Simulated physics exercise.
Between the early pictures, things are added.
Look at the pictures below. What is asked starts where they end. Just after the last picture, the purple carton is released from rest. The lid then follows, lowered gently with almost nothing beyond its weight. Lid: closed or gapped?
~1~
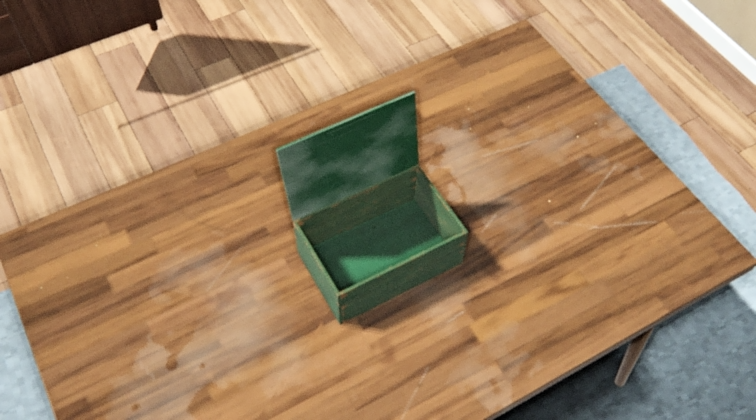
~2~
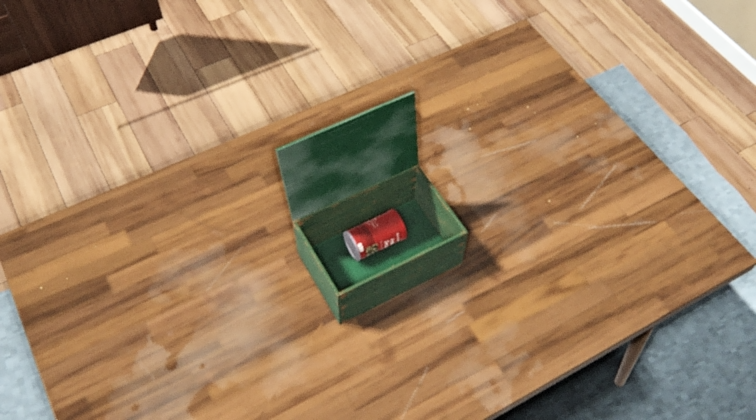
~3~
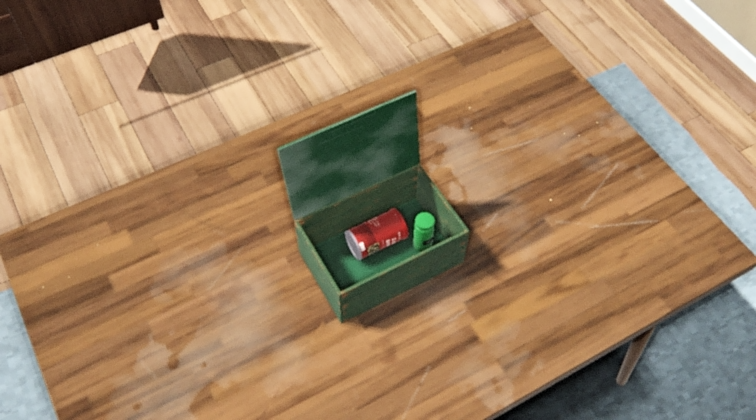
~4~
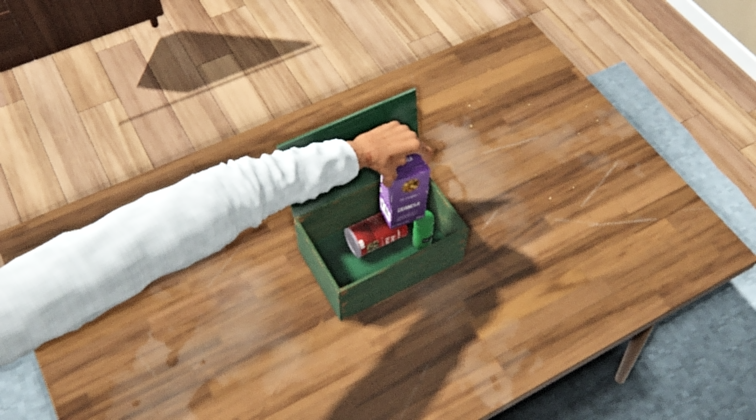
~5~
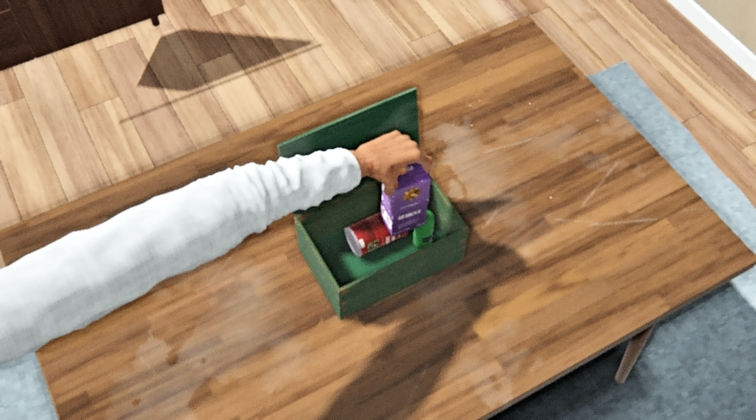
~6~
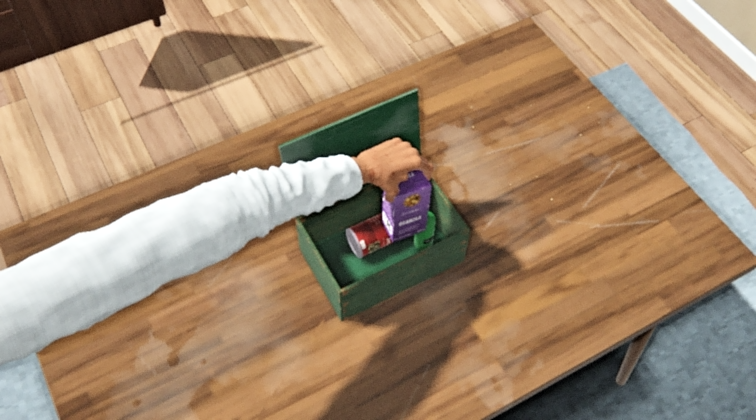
Closed.
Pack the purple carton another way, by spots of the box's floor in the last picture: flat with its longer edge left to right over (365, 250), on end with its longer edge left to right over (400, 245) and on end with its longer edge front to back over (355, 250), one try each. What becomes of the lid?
Going through the three tries, the lid settles all the way, then settles all the way, then hangs open.
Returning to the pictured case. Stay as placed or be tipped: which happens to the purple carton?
Looking at the last picture, the purple carton sits at an angle.
Then, 0.40 s on from there, purple carton on its side near (367, 253).
Then, 1.20 s on from there, lid starting down; purple carton on its side near (369, 257); red tin shifted a little.
Then, 1.70 s on from there, lid 46° above the rim; purple carton on its side near (369, 257); red tin shifted a little.
Then, 1.90 s on from there, lid 20° above the rim; purple carton on its side near (369, 257); red tin shifted a little.
In the end, lid shut; toppled in the box, purple carton; the other 2 unmoved. At the end, from the last picture's camera, purple carton near (369, 257).
